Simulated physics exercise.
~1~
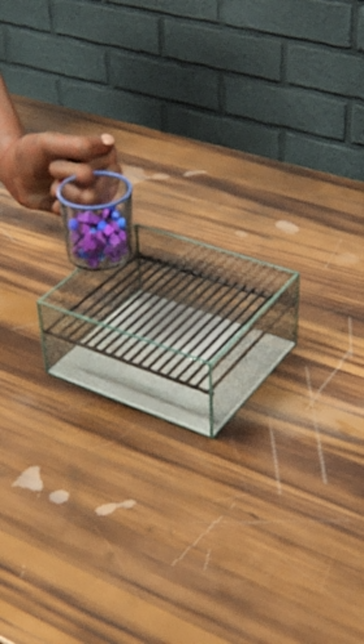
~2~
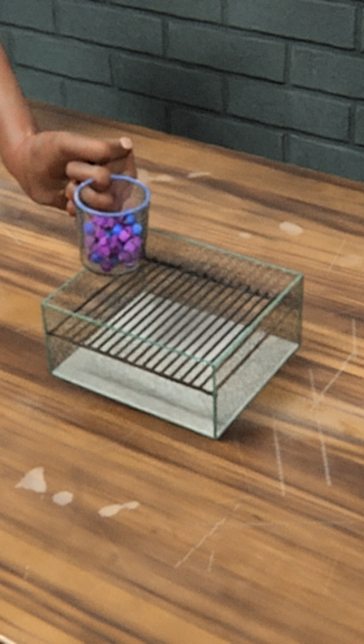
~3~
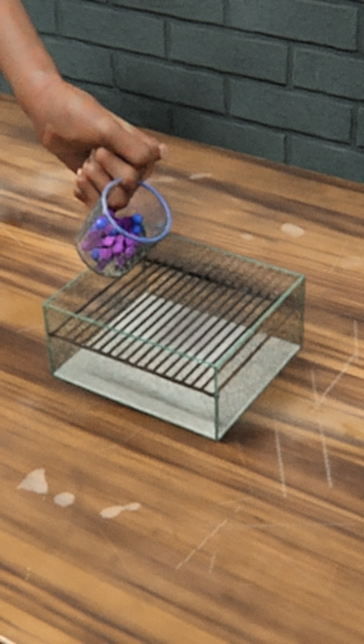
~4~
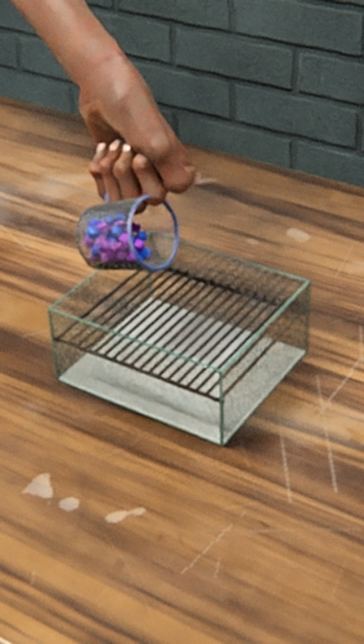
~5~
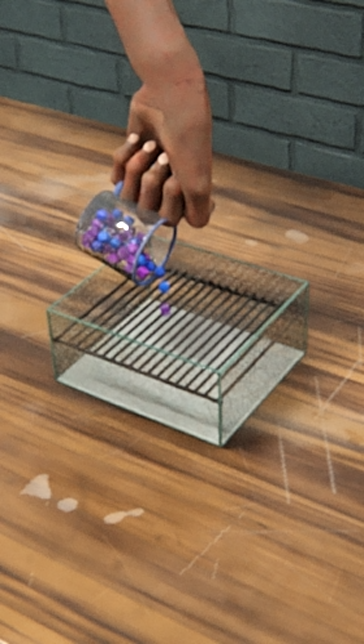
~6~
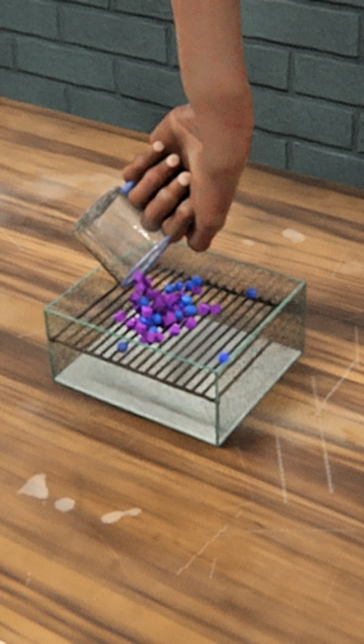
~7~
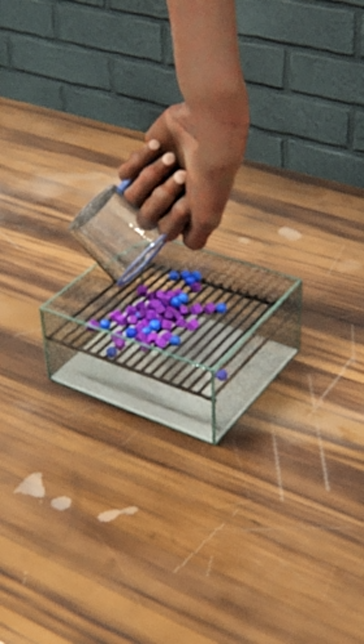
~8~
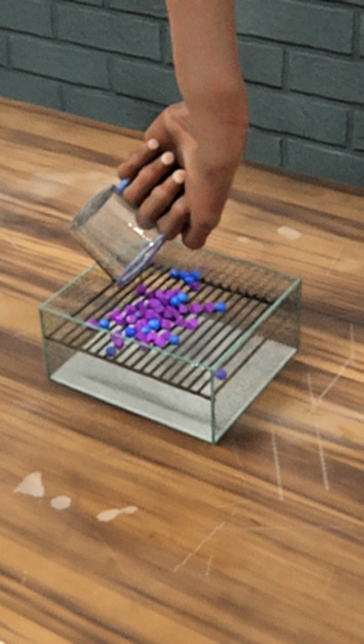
A hand holds a clear cup of small blue and purple pieces upright above the left side of a glass box with a rack of dark wires across it. The hand shifts slightly right and tips the cup until it lies on its side, with the pieces still inside. As it tilts further, a few pieces spill from the rim toward the wires. The rest tumble out in a heap, and some blue ones scatter outward. The hand keeps the emptied cup tipped downward while the blue and purple pieces settle on the rack, with none beneath it.
